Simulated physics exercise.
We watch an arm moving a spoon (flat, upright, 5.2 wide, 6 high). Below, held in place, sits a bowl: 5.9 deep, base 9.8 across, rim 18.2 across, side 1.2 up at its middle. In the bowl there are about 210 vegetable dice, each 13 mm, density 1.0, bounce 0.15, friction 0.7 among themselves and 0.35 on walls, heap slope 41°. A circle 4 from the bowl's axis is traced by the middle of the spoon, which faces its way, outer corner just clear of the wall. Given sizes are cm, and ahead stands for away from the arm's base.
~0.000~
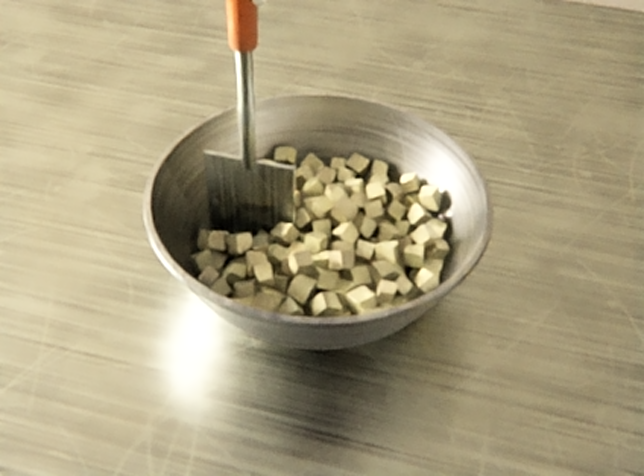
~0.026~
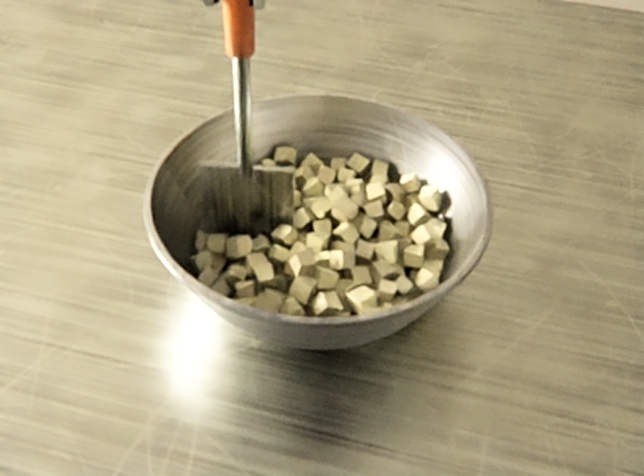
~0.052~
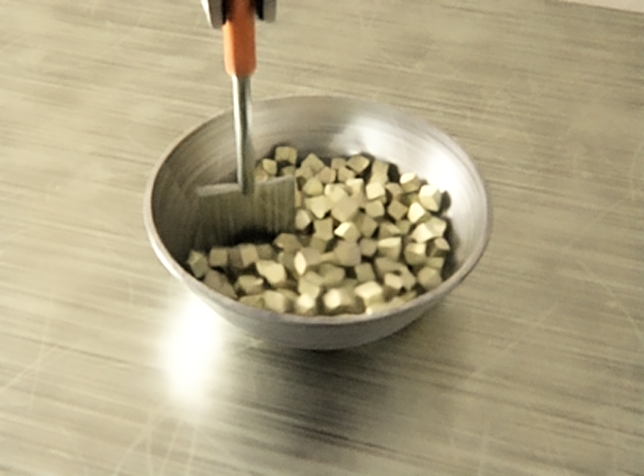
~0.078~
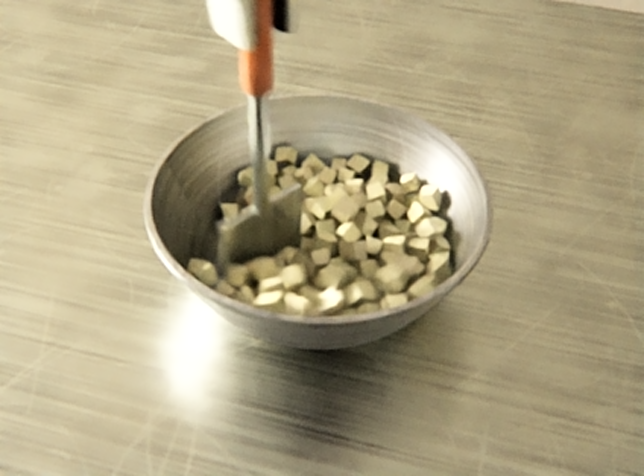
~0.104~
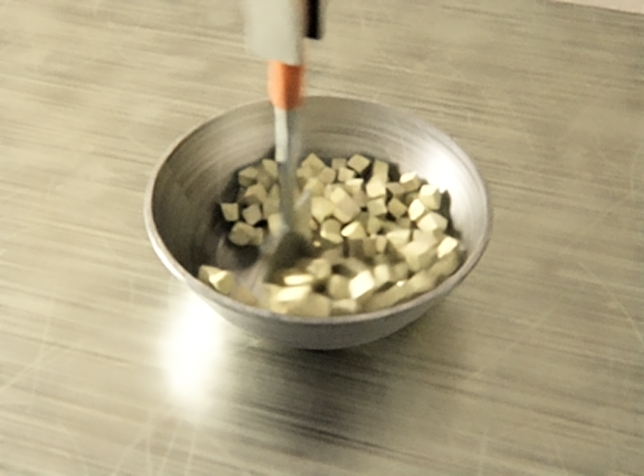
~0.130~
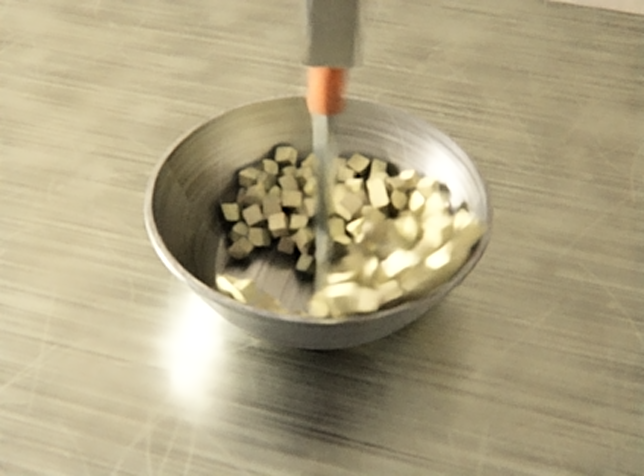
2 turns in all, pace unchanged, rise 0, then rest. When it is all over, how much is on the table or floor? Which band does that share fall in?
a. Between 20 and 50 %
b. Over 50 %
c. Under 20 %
Option b: Over 50 %.
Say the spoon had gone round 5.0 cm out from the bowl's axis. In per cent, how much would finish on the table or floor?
Around 60 in a hundred, in that case.
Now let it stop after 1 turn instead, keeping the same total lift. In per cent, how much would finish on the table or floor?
It would be around 45 percent.
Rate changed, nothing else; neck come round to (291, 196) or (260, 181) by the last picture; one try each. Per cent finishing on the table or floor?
Roughly 50 and 25 percent, in that order.
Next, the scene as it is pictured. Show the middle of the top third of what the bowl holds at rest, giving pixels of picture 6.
Roughly pixel (286, 302).
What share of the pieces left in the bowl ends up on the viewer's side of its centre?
75 %.
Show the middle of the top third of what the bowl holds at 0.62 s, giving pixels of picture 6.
I'd put it close to (400, 141).
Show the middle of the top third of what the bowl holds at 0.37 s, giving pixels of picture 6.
Near (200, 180).
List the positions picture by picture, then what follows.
The spoon neck at (248, 137), 0° round; upper third of the load around (340, 240), from x 200 to 435, top at y 155; 213 in the bowl, in the first picture.
The spoon neck at (246, 144), 8° round; upper third of the load around (340, 242), from x 200 to 435, top at y 155, in the second picture.
The spoon neck at (246, 162), 31° round; upper third of the load around (330, 256), from x 195 to 435, top at y 155, in the third picture.
The spoon neck at (261, 182), 56° round; upper third of the load around (339, 273), from x 200 to 440, top at y 155, in the fourth picture.
The spoon neck at (289, 196), 82° round; upper third of the load around (353, 281), from x 210 to 450, top at y 155, in the fifth picture.
The spoon neck at (324, 201), 107° round; upper third of the load around (395, 266), from x 230 to 470, top at y 155; 213 in the bowl, in the sixth picture.
After 0.37 s, 344° round, highest piece 9 above the table; 127 in the bowl, 44 on the table or floor, 42 in flight or on the tool.
After 0.62 s, 222° round, highest piece 7 above the table; 114 on the table or floor, 87 in the bowl, 12 in flight or on the tool.
After 0.94 s, 0° round, highest piece 5 above the table; 141 on the table or floor, 72 in the bowl.
After 1.64 s, 0° round, highest piece 3 above the table; 141 on the table or floor, 72 in the bowl.
In the end, 141 on the table or floor, 72 in the bowl. That is 66 % on the table or floor.
